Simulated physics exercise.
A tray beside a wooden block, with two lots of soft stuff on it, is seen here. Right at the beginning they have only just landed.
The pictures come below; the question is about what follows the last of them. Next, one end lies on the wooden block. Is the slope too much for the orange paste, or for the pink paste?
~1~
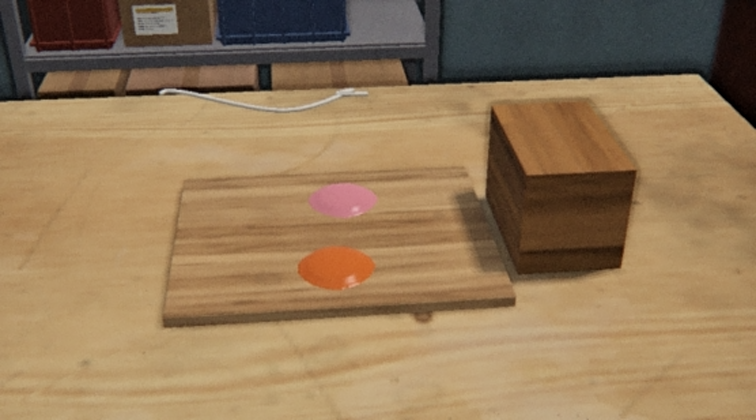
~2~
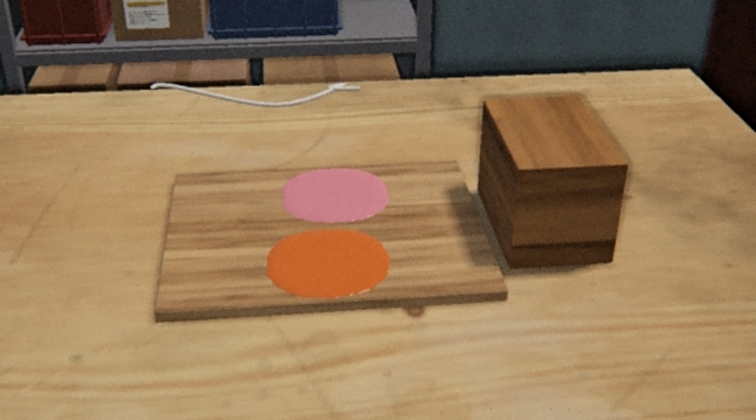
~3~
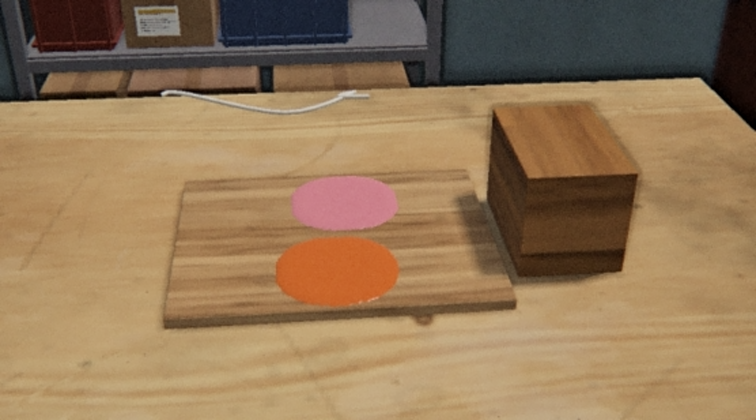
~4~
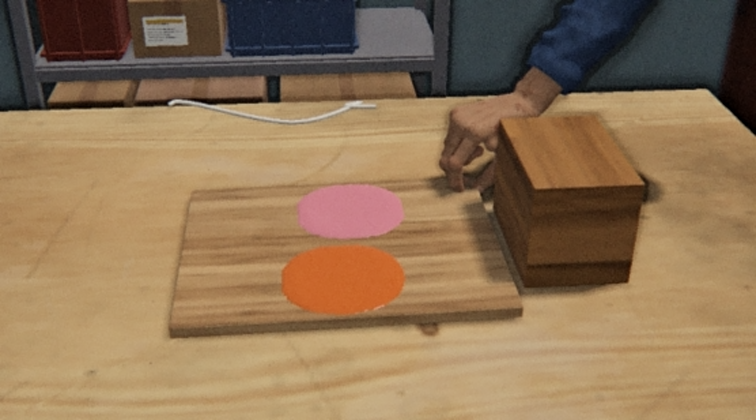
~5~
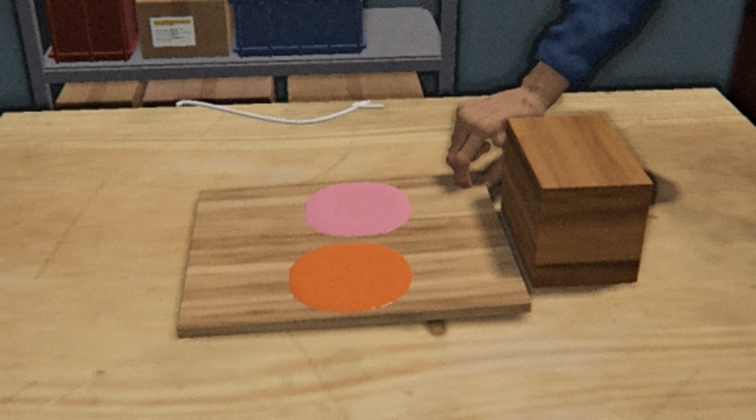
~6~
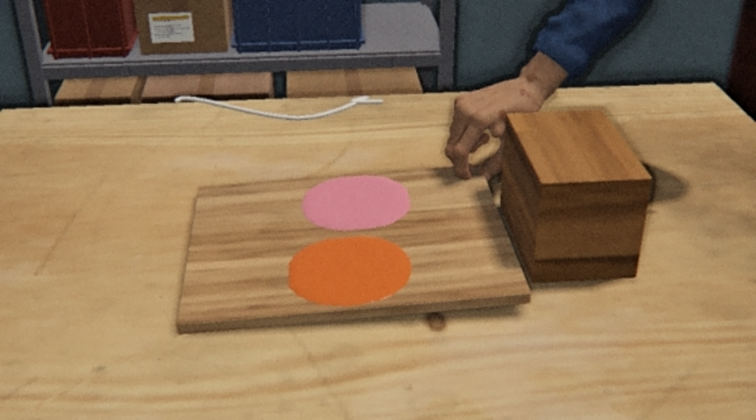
Watch the orange paste trickle down and drop off; watch the pink paste trickle down and drop off.
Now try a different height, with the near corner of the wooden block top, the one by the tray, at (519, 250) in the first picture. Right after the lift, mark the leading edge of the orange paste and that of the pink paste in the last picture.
(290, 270); (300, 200).
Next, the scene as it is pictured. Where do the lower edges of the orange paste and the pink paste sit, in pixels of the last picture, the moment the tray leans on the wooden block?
Pixel pair, in order asked: (211, 270), (233, 196).
Soon after, slope about 22°; the orange paste has crept down a long way; the pink paste has crept down a long way.
Later, the orange paste is dripping off the low end; the pink paste is dripping off the low end.
In the end, slope about 22°; the orange paste is dripping off the low end; the pink paste is dripping off the low end.
